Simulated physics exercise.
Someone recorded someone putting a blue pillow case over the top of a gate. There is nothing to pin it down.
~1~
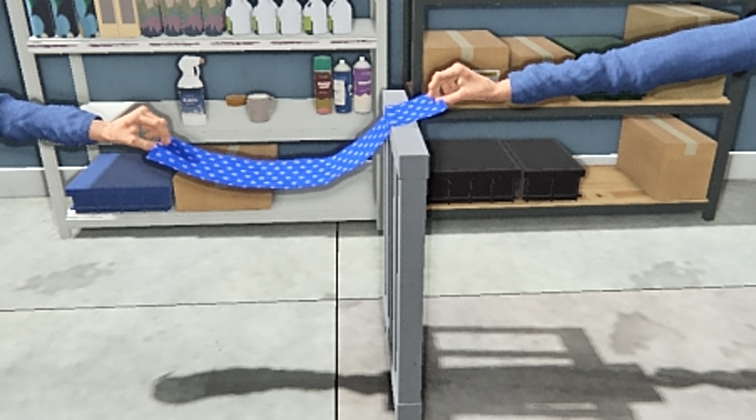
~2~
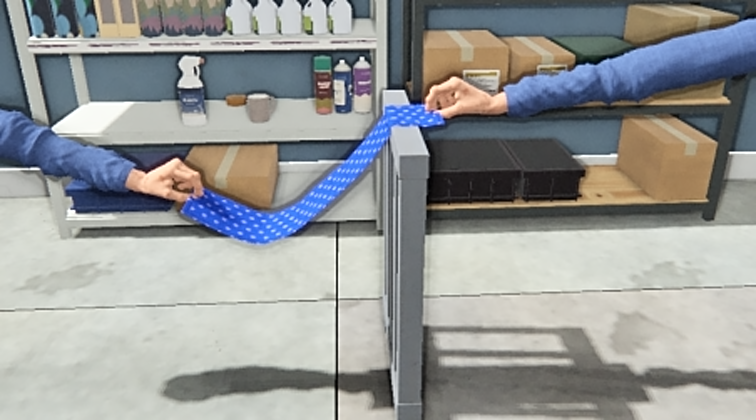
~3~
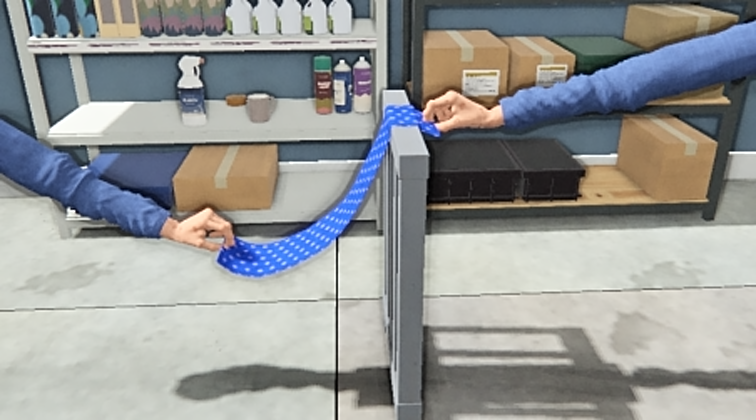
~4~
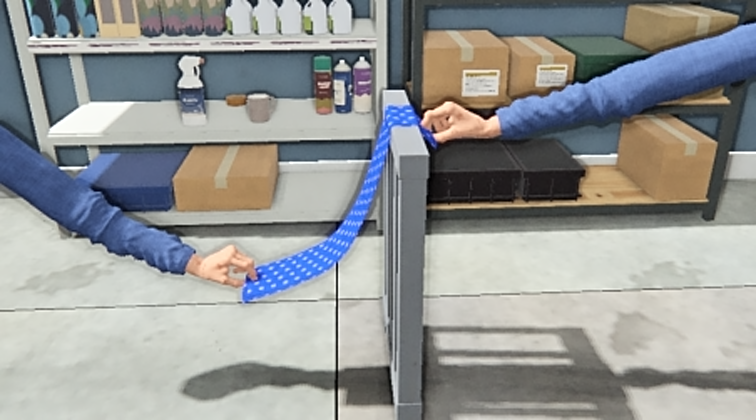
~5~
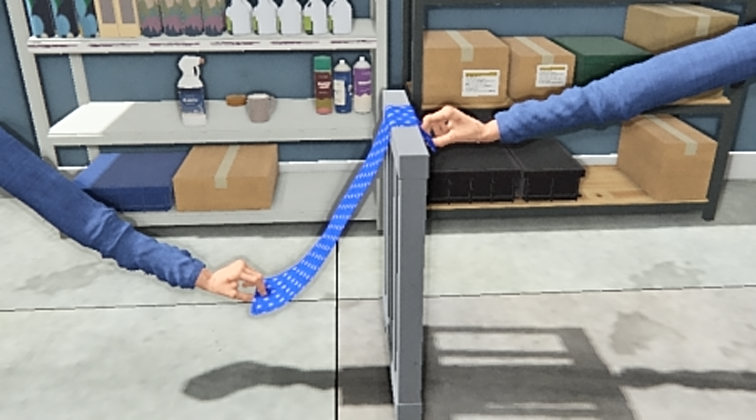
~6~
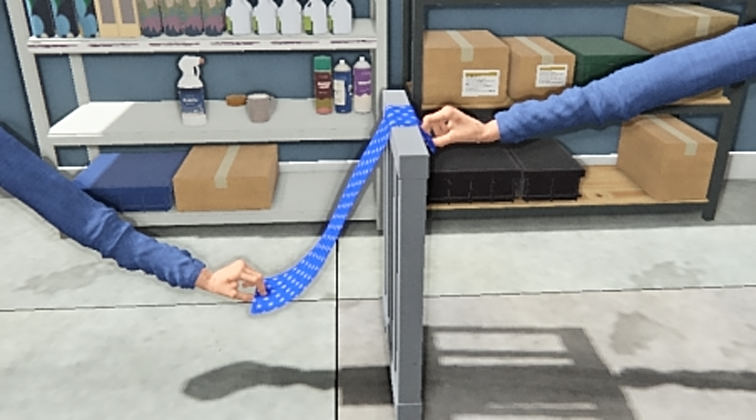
The clip shows two hands holding a blue patterned cloth across the top of a gray gate; the left hand lowers its end and moves toward the gate while the right shifts slightly, then both stay still.
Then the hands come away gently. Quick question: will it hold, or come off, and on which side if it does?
Seems to me it will go over the left edge.
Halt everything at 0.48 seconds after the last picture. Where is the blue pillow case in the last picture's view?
Estimated position: About (359, 366).
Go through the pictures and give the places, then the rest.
In the first frame, left end (153, 160); right end (442, 111); top of the gate (414, 160).
In the second frame, left end (187, 215); right end (438, 124).
In the third frame, left end (221, 265); right end (434, 135); top of the gate (414, 160).
In the fourth frame, left end (248, 301); right end (432, 145).
In the fifth frame, left end (256, 315); right end (432, 148).
In the sixth frame, left end (256, 314); right end (431, 148); far more of it on the left.
Then, 0.26 s on from there, pillow case sliding left.
Then, 0.48 s on from there, pillow case in a heap on the floor near (359, 366).
In the end, pillow case in a heap on the floor near (361, 380). The blue pillow case slips off to the left.
